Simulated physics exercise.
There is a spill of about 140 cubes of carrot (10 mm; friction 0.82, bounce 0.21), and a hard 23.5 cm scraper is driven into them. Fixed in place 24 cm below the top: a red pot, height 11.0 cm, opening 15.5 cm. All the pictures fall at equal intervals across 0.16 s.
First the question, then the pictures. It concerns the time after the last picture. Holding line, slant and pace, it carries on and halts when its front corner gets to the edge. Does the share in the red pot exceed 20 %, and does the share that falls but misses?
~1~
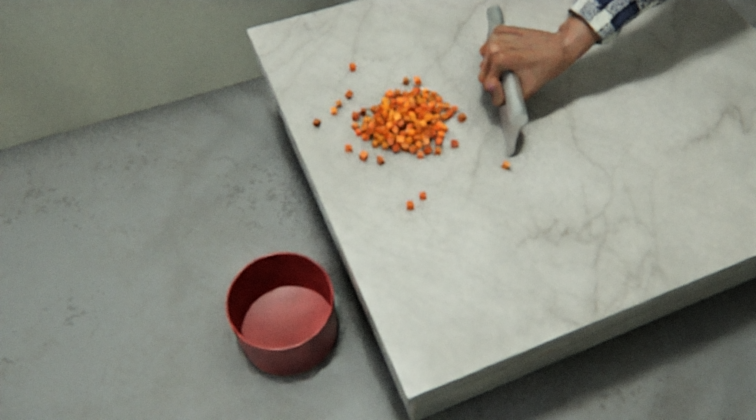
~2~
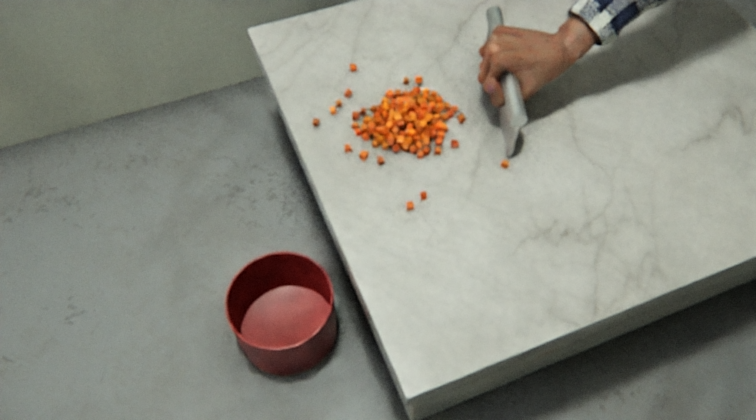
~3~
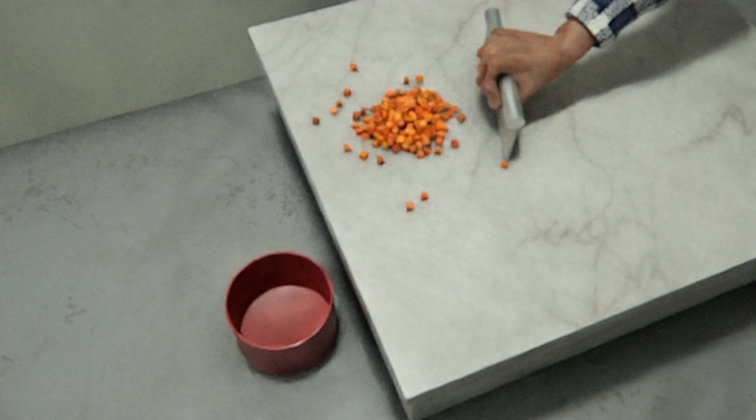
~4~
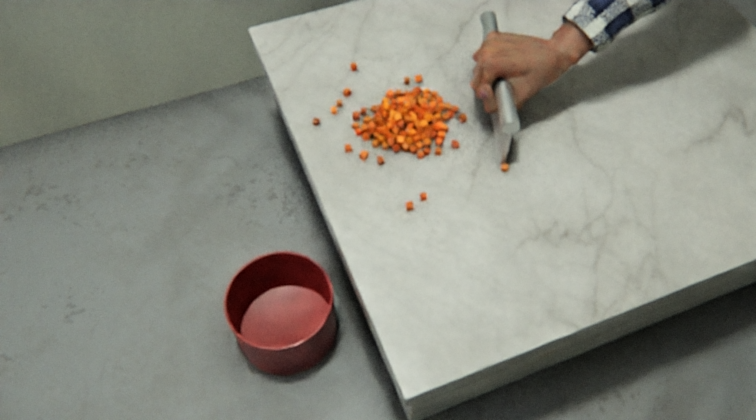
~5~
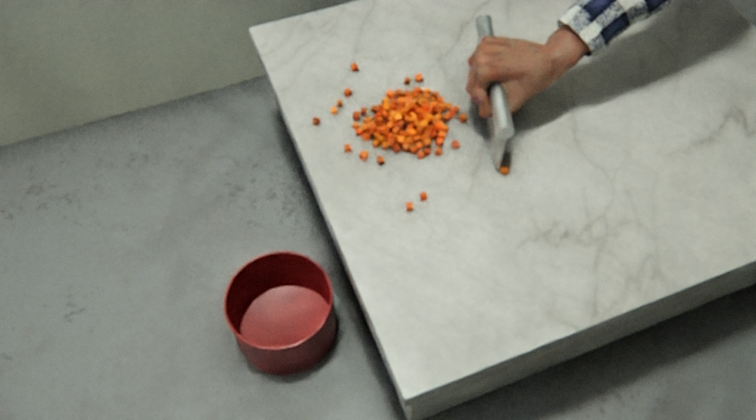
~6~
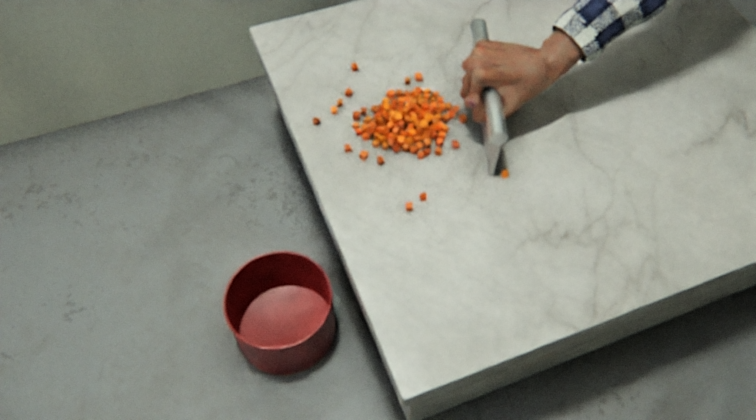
Red pot: It does not, missed: It does not.
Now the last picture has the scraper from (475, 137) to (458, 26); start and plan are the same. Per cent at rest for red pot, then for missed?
Red pot: 0; missed: 65.
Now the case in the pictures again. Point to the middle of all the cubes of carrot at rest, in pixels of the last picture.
At about (338, 138).
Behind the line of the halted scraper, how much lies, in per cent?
About 30 in a hundred.
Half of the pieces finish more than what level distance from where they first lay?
That comes to some 10 cm.
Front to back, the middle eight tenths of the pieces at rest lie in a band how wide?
I'd put it at close to 16 cm, front to back.
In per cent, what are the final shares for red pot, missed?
Shares in per cent - red pot: 0; missed: 5.
Then, 0.32 s after the last picture, scraper 16 cm from its start, spill 14 cm wide; still on top 100 %.
Then, 0.64 s after the last picture, scraper 29 cm from its start, spill 18 cm wide; still on top 100 %.
Then, 0.91 s after the last picture, scraper 29 cm from its start, spill 19 cm wide; off the edge, not caught 5 %, still on top 95 %.
In the end, red pot 0 %, fallen but missed 5 %, still on top 95 %.
